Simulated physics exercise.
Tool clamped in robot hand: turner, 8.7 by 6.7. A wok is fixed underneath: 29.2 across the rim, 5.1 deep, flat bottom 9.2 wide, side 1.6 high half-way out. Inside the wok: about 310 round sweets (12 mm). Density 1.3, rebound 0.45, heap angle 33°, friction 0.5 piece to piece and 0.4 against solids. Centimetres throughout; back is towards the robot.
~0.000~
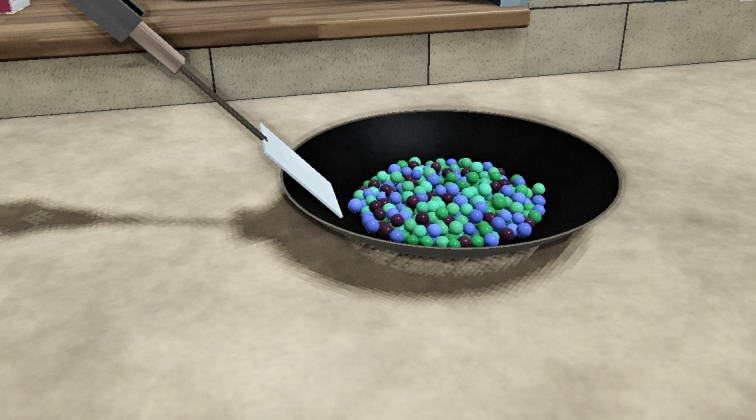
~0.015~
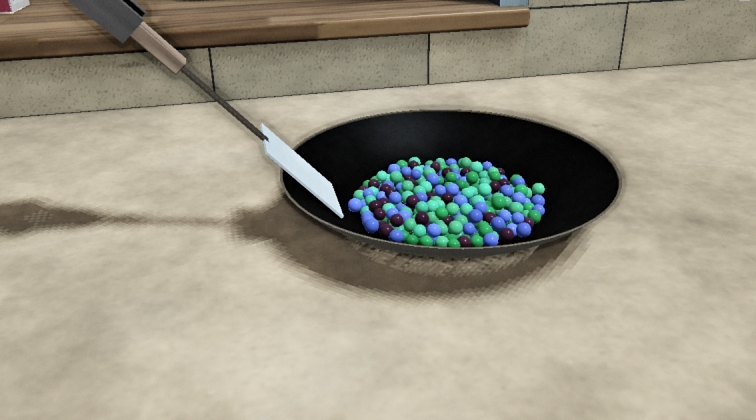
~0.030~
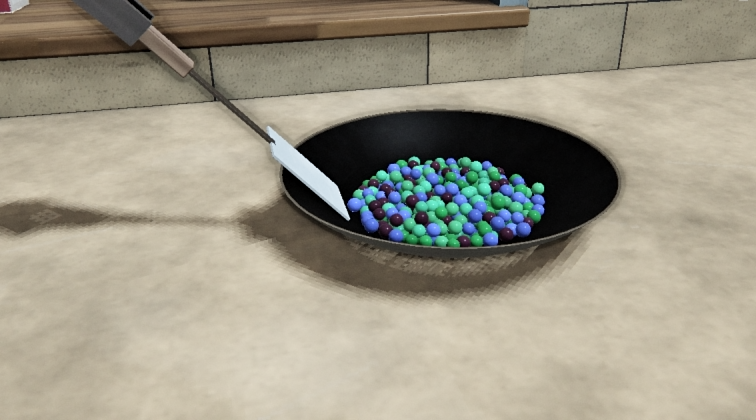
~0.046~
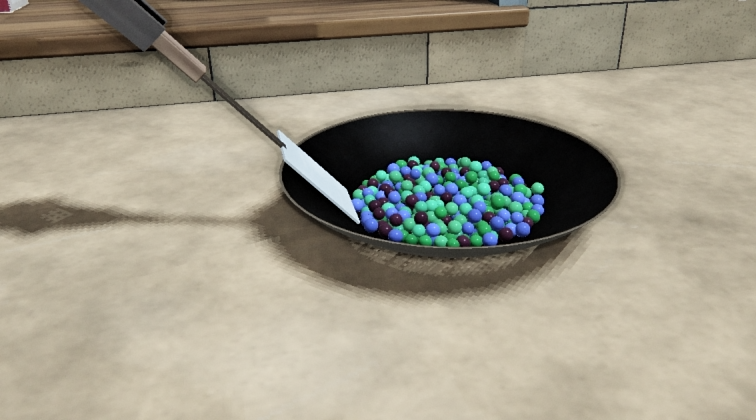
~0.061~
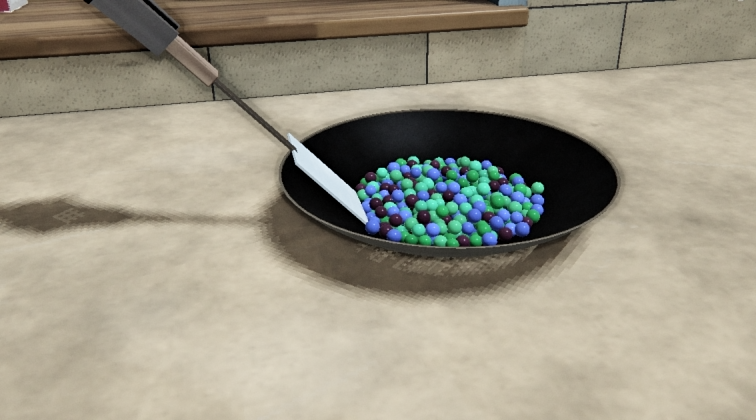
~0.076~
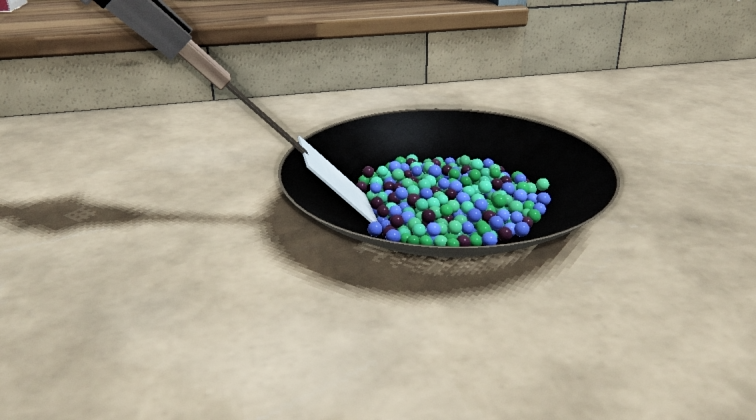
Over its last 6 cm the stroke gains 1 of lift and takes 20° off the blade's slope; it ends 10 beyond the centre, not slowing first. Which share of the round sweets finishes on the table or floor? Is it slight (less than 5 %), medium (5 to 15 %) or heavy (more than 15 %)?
Medium.
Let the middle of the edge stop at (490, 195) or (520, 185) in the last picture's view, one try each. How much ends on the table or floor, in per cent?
Respectively some 0 and 0 percent end on the table or floor.
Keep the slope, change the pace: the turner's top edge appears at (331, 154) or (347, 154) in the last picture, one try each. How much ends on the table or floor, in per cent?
I'd estimate some 30 and 30 in a hundred.
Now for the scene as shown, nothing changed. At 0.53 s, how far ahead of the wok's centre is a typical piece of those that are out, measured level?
Some 18 centimetres ahead.
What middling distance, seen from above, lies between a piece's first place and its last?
Somewhere near 4 centimetres, I reckon.
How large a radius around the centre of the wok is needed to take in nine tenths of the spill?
Radial distance: Approx. 25 cm.
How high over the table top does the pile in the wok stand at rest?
Roughly 6.5 centimetres.
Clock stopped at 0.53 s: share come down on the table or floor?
10 per cent.
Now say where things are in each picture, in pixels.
In the first picture, the turner top edge at (262, 137), sloping 48°; upper third of the load around (447, 198), from x 355 to 540, top at y 165; 312 in the wok.
In the second picture, the turner top edge at (263, 138), sloping 48°; upper third of the load around (447, 197), from x 355 to 540, top at y 165.
In the third picture, the turner top edge at (270, 140), sloping 48°; upper third of the load around (447, 197), from x 355 to 540, top at y 165.
In the fourth picture, the turner top edge at (281, 144), sloping 48°; upper third of the load around (446, 197), from x 355 to 535, top at y 165.
In the fifth picture, the turner top edge at (292, 148), sloping 48°; upper third of the load around (440, 191), from x 360 to 535, top at y 160.
In the sixth picture, the turner top edge at (303, 151), sloping 48°; upper third of the load around (442, 190), from x 360 to 545, top at y 160; 312 in the wok.
After 0.18 s, sloping 48°, highest piece 4 above the table; 312 in the wok.
After 0.28 s, sloping 42°, highest piece 6 above the table; 312 in the wok.
After 0.53 s, sloping 28°, highest piece 7 above the table; 280 in the wok, 29 on the table or floor, 3 on the blade or in flight.
After 1.58 s, sloping 28°, highest piece 6 above the table; 280 in the wok, 32 on the table or floor.
In the end, 280 in the wok, 32 on the table or floor. That is 10 % on the table or floor.
